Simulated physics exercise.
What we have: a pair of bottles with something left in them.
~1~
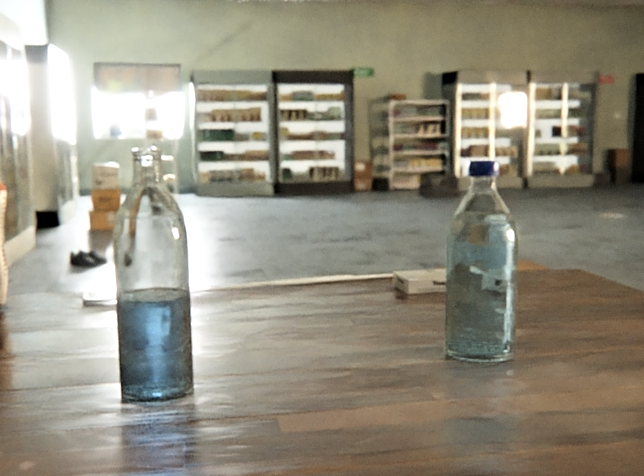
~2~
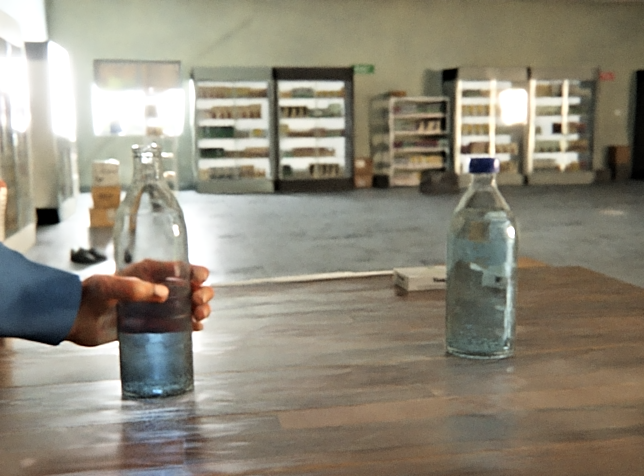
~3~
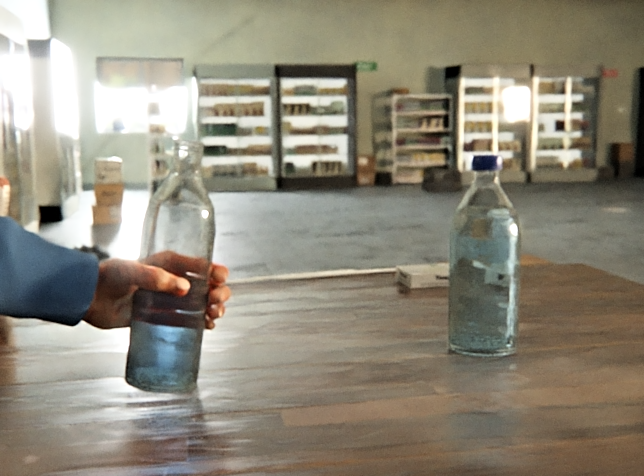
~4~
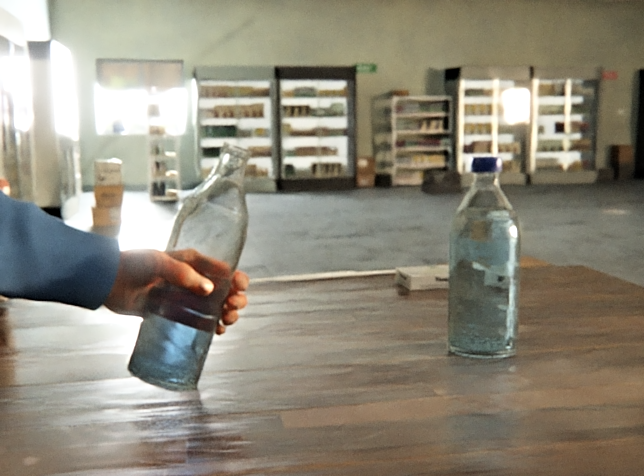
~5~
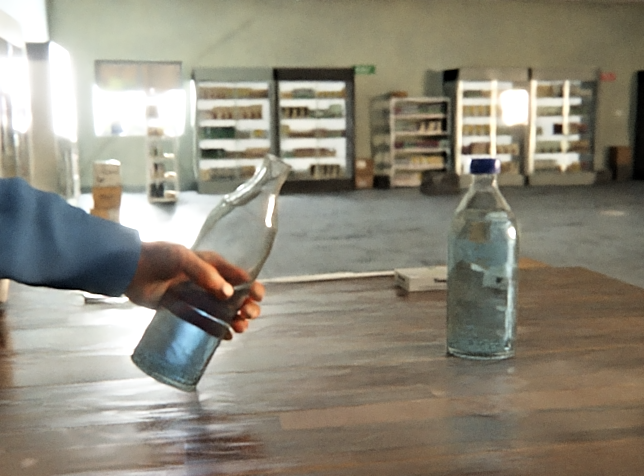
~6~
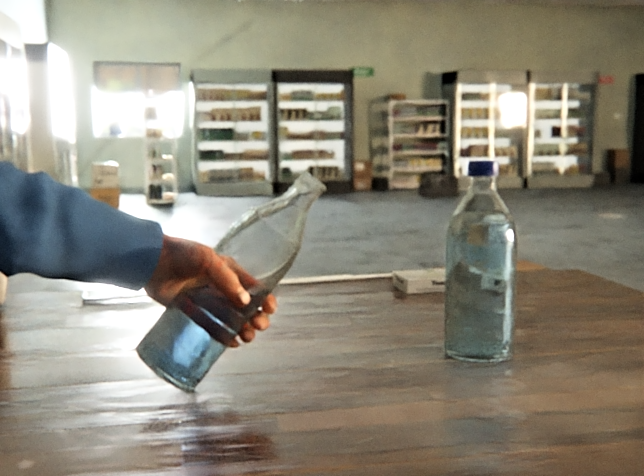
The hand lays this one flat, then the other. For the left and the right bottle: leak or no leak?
Left: It runs out. Right: It stays dry.
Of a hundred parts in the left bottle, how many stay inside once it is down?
Some 65 per cent.
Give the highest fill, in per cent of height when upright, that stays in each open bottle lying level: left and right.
Roughly 24 per cent, then 26 per cent.
Soon after, the left bottle is nearly down; left bottle, nothing comes out.
Later, the left bottle lies flat; left bottle, it is running out of the neck.
In the end, both lie flat; left bottle, it is running out of the neck; right bottle, nothing comes out.
